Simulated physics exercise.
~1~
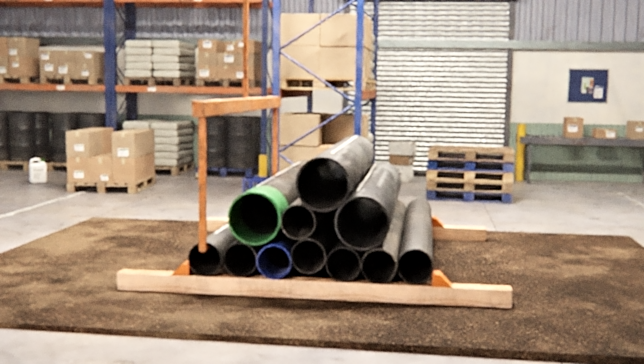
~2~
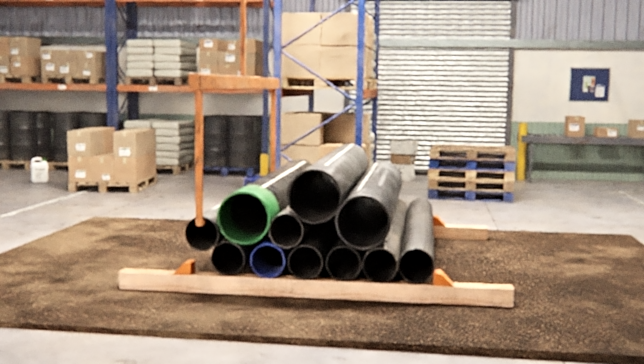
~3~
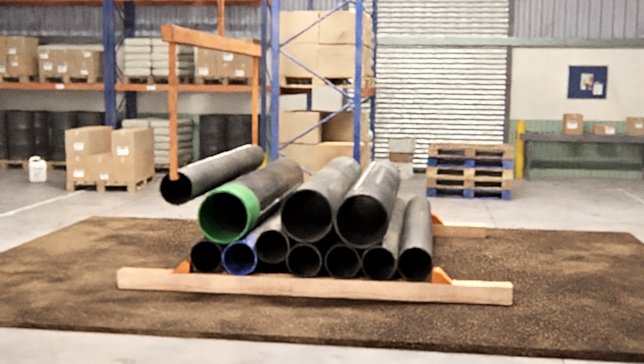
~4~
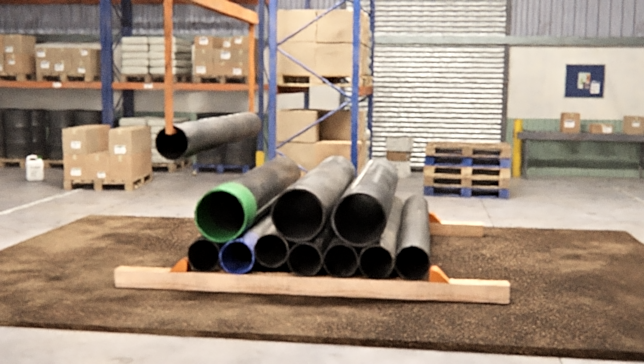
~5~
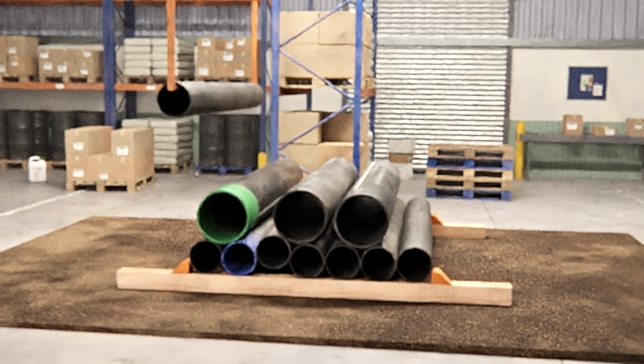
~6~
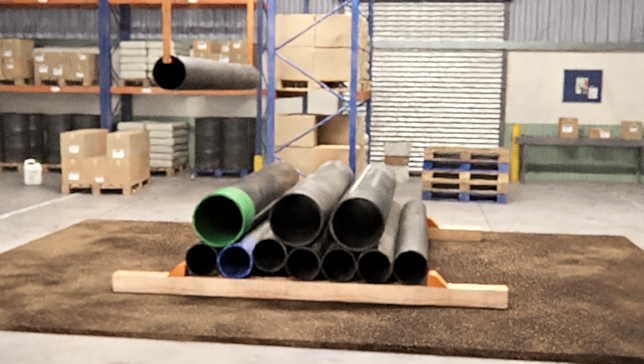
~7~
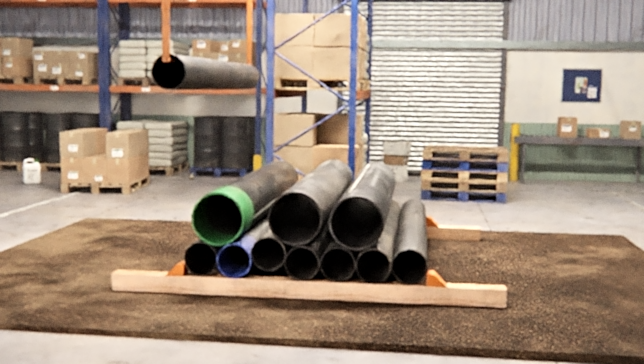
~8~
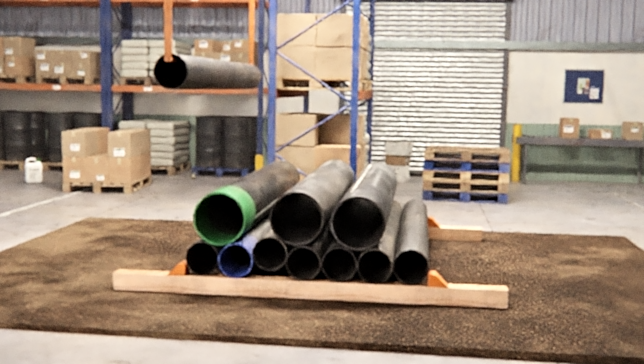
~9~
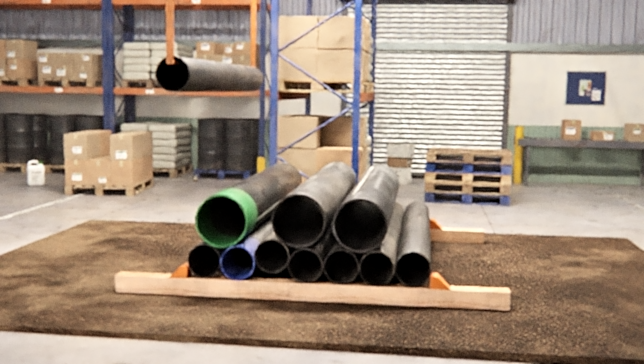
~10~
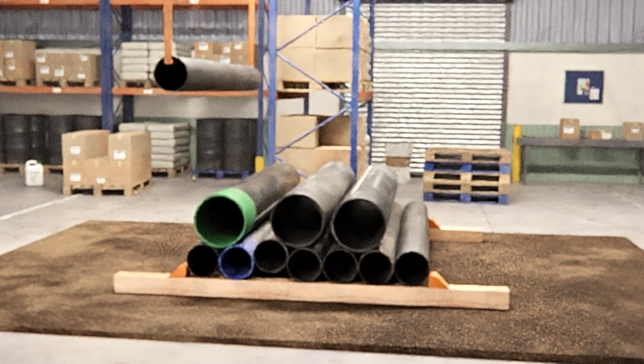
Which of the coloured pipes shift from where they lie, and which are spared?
Neither coloured pipe is spared, as both the green one and the blue one roll a little to the left before coming to rest.
An orange hook pulled a black pipe from the lower left of a stack and raised it high, while the green-marked and blue-marked pipes rolled slightly left and settled. The lifted pipe ended up hanging above the rest, which stayed piled on the wooden beams.
